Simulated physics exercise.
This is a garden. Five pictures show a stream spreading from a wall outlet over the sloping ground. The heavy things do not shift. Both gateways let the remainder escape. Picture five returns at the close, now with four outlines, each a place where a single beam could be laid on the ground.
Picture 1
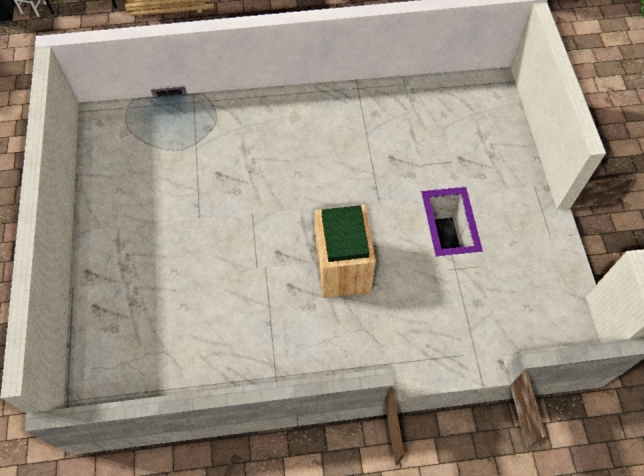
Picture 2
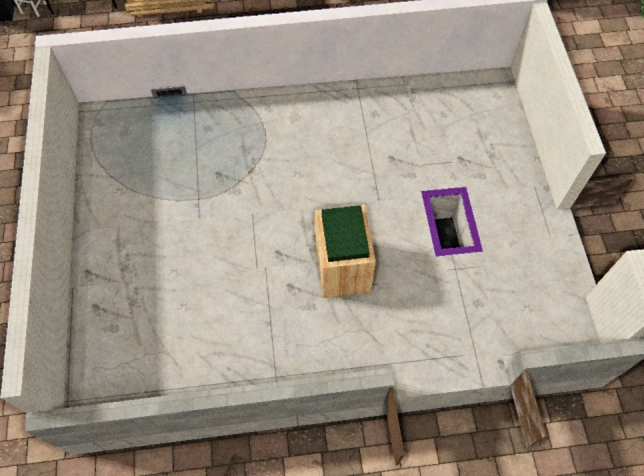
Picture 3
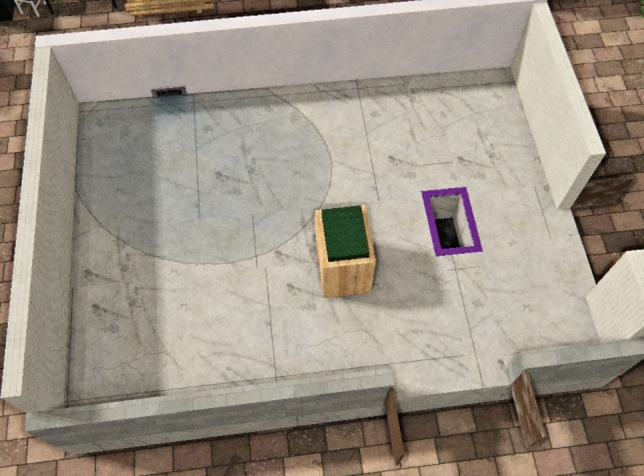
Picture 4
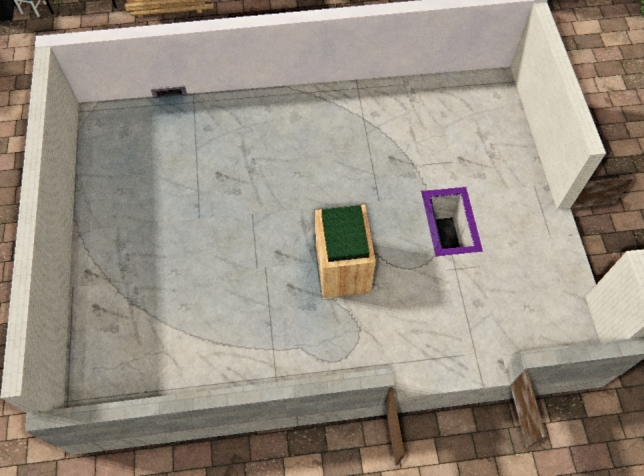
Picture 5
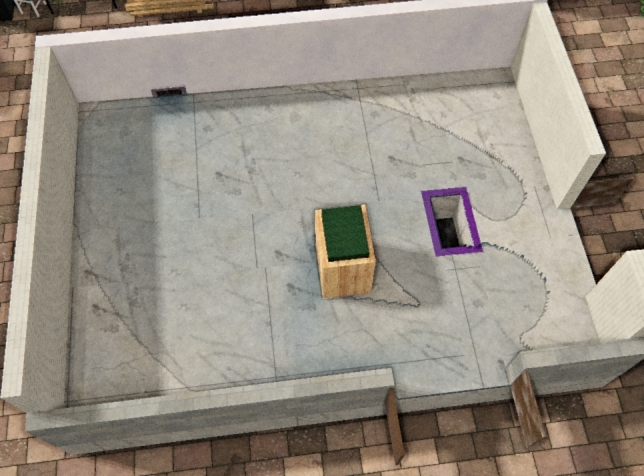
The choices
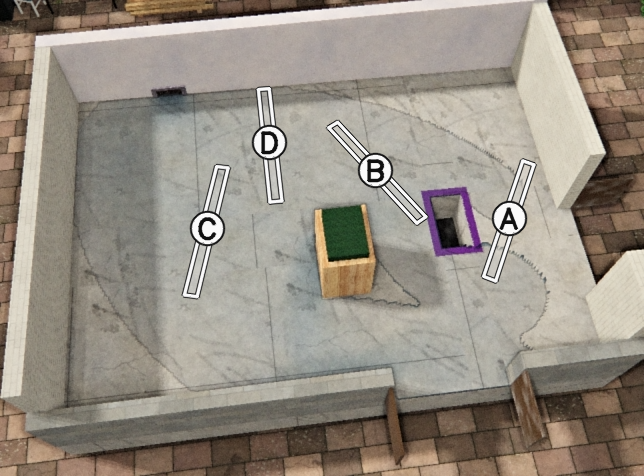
Water spread from an outlet at the upper left across the pale walled floor, flowed around the wooden block with the green top, and then reached the purple-edged pit, which began taking water.
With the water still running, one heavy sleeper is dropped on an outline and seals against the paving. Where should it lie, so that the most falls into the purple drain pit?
Spot A.
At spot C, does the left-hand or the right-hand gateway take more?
More leaves on the right.
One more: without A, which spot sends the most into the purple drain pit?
C it is.
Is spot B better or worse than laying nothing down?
It is worse.
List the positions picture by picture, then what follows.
Outfall at (169, 91); purple drain pit at (451, 221); open gate at (571, 252); open gate at (446, 377); water covers 3 % of the ground and shows as far out as (196, 138); purple drain pit still dry.
Water covers 12 % of the ground and shows as far out as (206, 193); purple drain pit still dry.
Water covers 27 % of the ground and shows as far out as (272, 244); purple drain pit still dry.
Water covers 47 % of the ground and shows as far out as (350, 339); purple drain pit still dry.
Water covers 67 % of the ground and shows as far out as (517, 324); purple drain pit taking water.
On the marked copy, A from (489, 278) to (528, 162); B from (333, 125) to (421, 219); C from (190, 295) to (222, 167); D from (275, 201) to (263, 89).
If A is chosen, about 33 % of the stream runs into the purple drain pit, about 67 % out by the gates.
If B is chosen, about 14 % of the stream runs into the purple drain pit, about 86 % out by the gates.
If C is chosen, about 21 % of the stream runs into the purple drain pit, about 79 % out by the gates.
If D is chosen, about 8 % of the stream runs into the purple drain pit, about 92 % out by the gates.
